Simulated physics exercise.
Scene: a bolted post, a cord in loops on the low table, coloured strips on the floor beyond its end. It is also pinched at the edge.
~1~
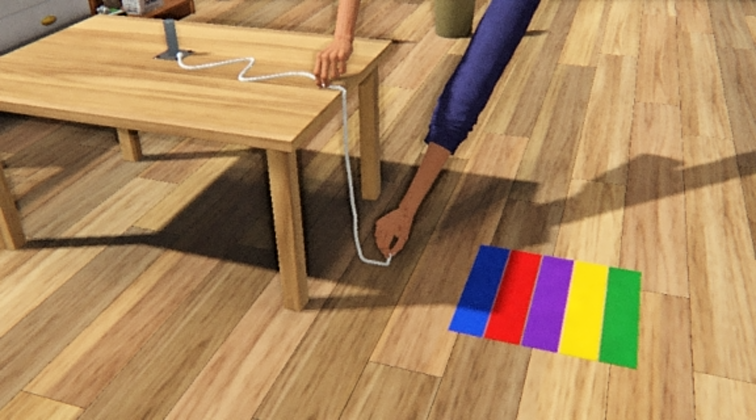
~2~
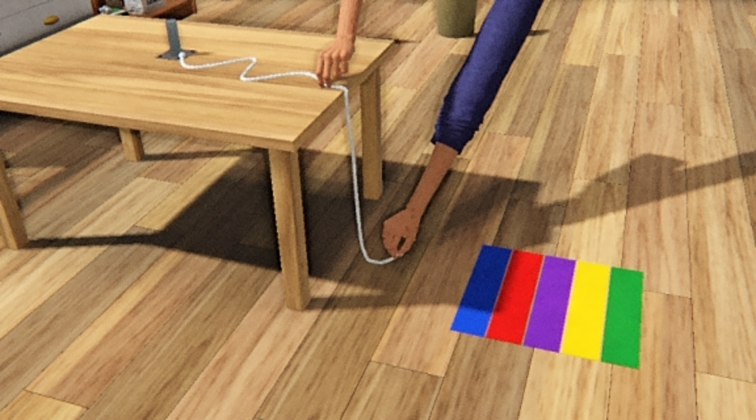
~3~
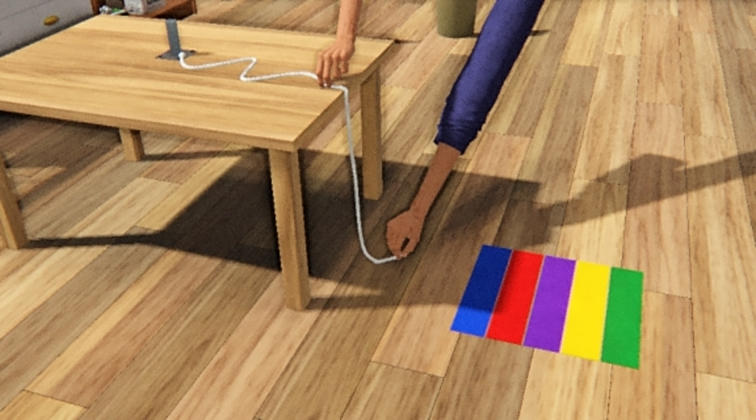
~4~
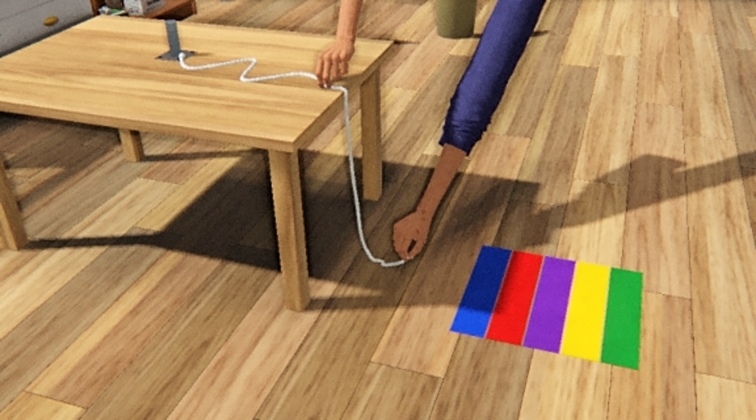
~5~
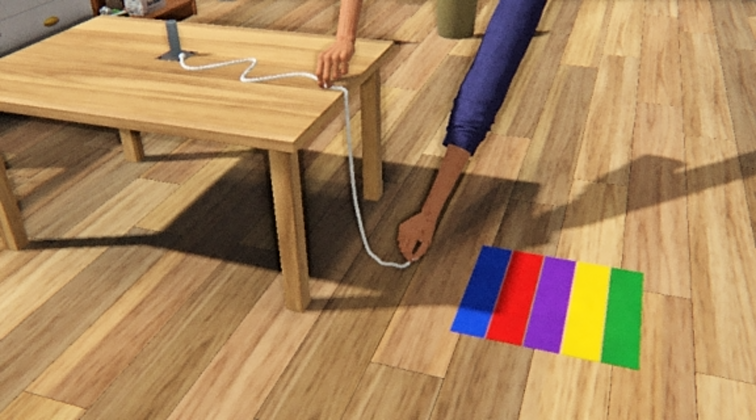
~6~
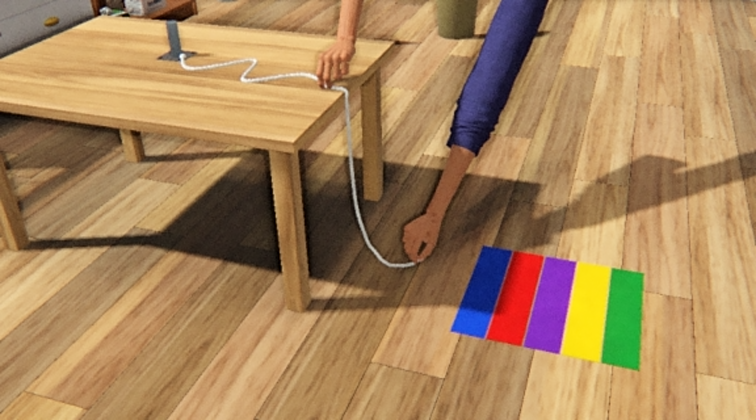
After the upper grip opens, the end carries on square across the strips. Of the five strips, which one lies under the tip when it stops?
The green strip.
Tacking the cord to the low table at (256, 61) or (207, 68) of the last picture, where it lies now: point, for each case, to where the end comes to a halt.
Approximately (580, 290), then (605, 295).
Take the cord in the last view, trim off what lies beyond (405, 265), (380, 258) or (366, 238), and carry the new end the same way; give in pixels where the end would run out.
The pixels come out at around (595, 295), (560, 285) and (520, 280), one per try.
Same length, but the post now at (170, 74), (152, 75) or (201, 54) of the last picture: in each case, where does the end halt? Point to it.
Around (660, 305), then (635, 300), then (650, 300).
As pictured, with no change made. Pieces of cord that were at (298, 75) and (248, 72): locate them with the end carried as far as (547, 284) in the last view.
You'll find one close to (357, 108) and the other close to (302, 75).
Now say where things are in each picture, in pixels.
End (390, 254); blue (471, 316); red (507, 323); purple (543, 330); yellow (581, 338); green (619, 346), in the first picture.
End (397, 255); cord through (187, 67) (255, 63) (279, 76) (341, 88) (354, 166) (360, 235), in the second picture.
End (401, 256), in the third picture.
End (408, 258); cord through (187, 68) (254, 64) (278, 77) (341, 89) (352, 166) (362, 236), in the fourth picture.
End (413, 259), in the fifth picture.
End (418, 260); cord through (188, 68) (255, 64) (279, 77) (341, 90) (351, 167) (366, 237), in the sixth picture.
Soon after, end near (547, 284); over purple.
After that, end near (596, 292); over yellow.
At the stop, end near (626, 298); over green. It gets as far as the green strip.
